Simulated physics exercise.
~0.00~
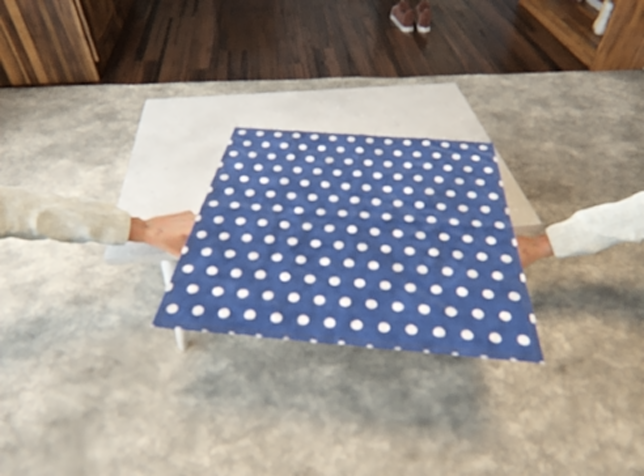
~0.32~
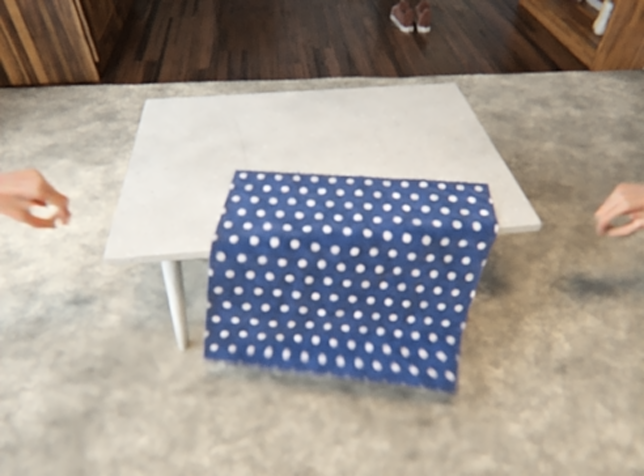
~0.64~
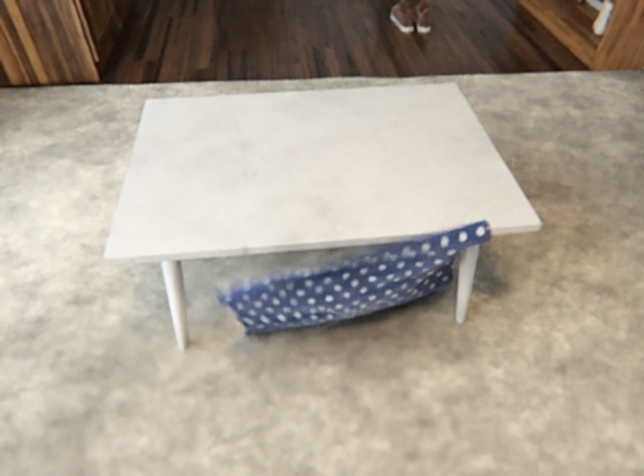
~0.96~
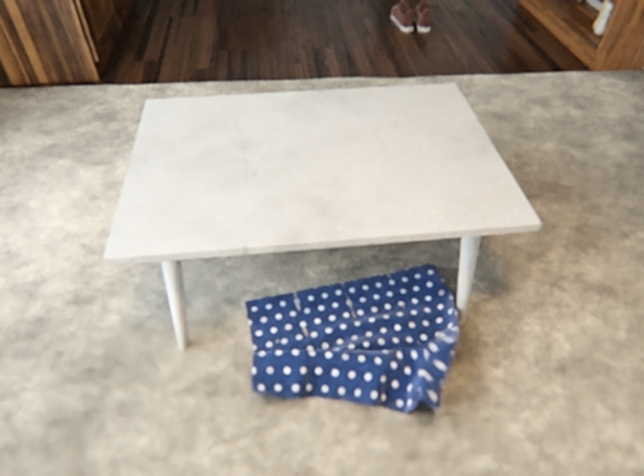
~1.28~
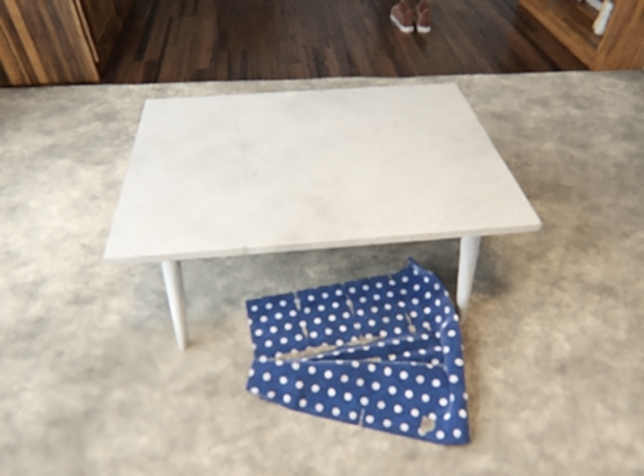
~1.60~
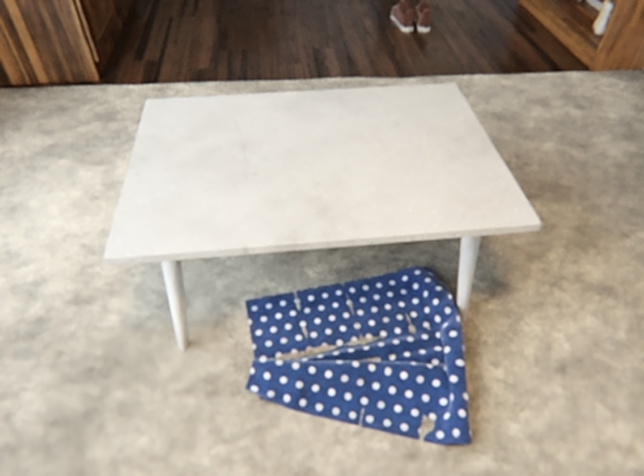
A room with a mottled grey floor is seen from above and in front, with dark wooden boards, wooden furniture and a pair of reddish shoes at the back. Two hands in pale sleeves reach in from left and right, holding a blue pillow case with white dots flat above a low white table. The hands let go and draw apart, and the cloth drapes over the table's front edge, mostly hanging down. It slides off the edge and drops, crumpling on the floor near the right front leg. There it spreads toward the viewer and settles in folds, leaving the tabletop bare.
